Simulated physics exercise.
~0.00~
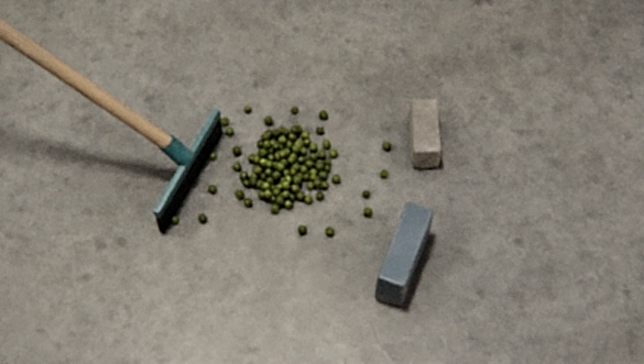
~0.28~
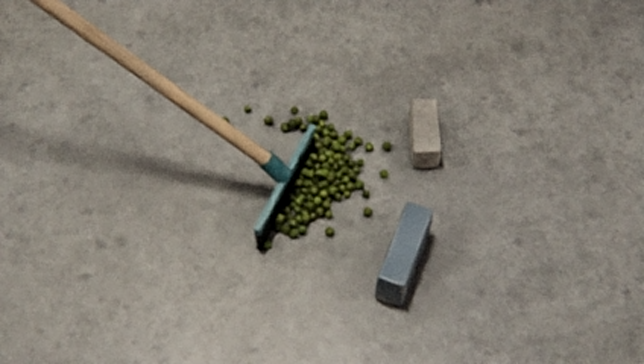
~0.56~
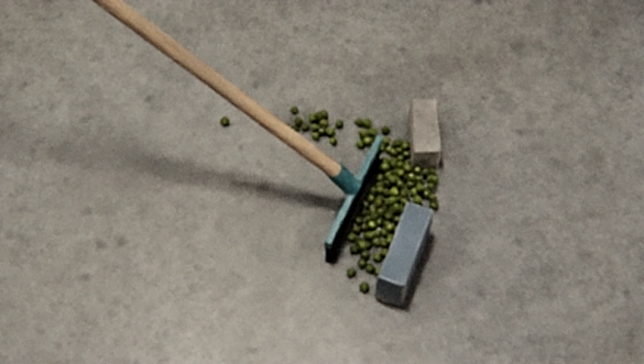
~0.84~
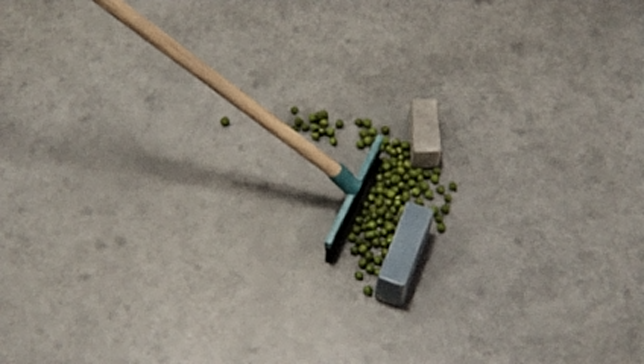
A squeegee pushes small green olives right, then stops with most held before two blocks.
